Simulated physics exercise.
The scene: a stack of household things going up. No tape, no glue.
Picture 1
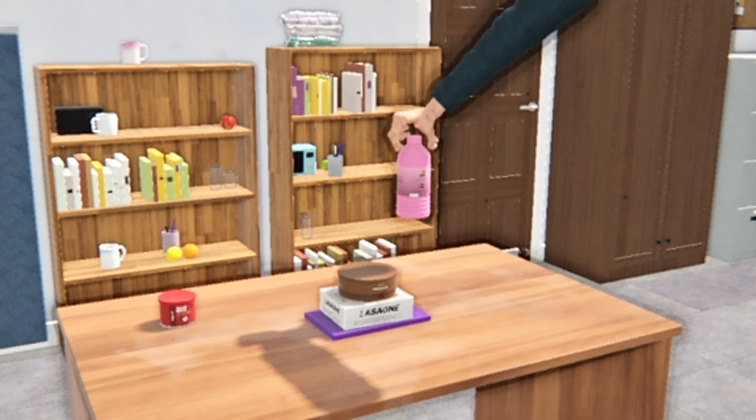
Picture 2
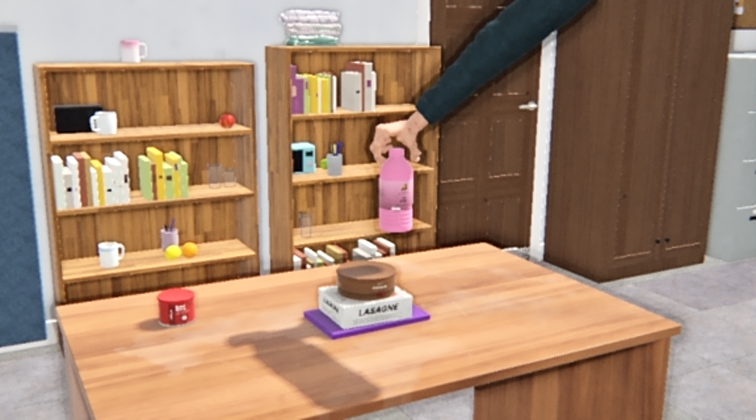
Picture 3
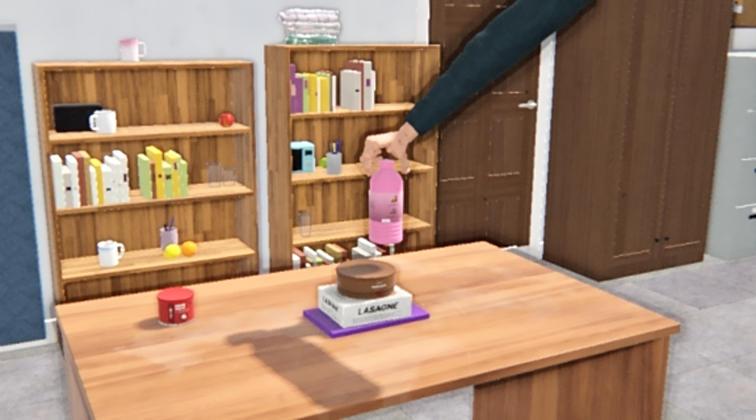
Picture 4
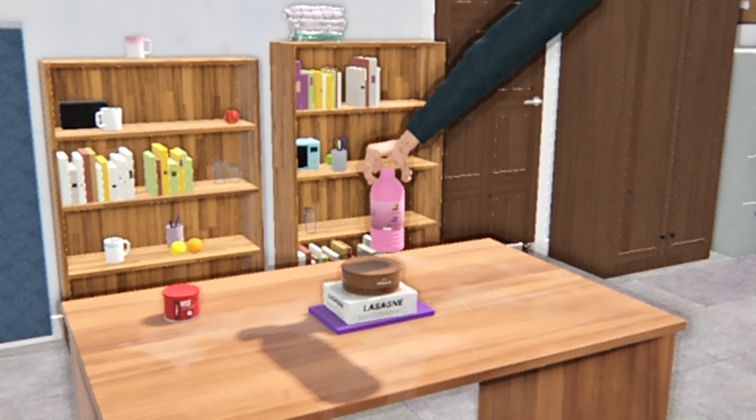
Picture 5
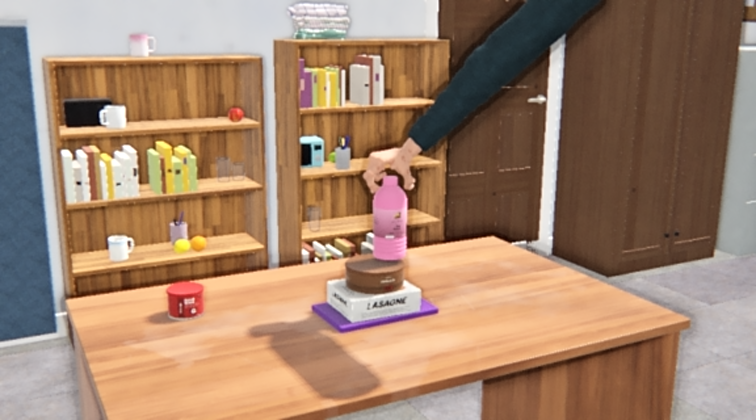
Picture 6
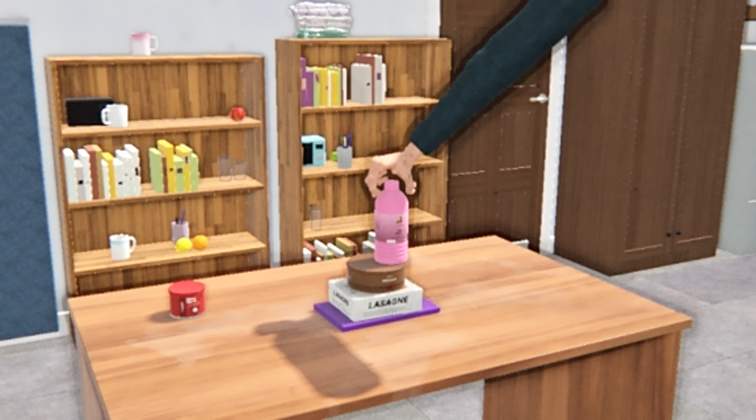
In the video, a hand reaching in from the upper right moves a pink bottle left and down, then sets it on a brown tub atop a white packet on a wooden table, still gripping it at the end.
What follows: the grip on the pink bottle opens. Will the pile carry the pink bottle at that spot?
Outcome: The pile stays up.
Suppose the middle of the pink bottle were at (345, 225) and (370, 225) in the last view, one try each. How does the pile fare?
In the first case it gives way; in the second case it stays up.
Then, 0.60 s past the last view, nothing moves.
Then, 1.50 s past the last view, pink bottle resting near (392, 221).
Finally, all 5 still in place. Final places as the last picture's camera would see them, pink bottle near (392, 221). The pile holds.
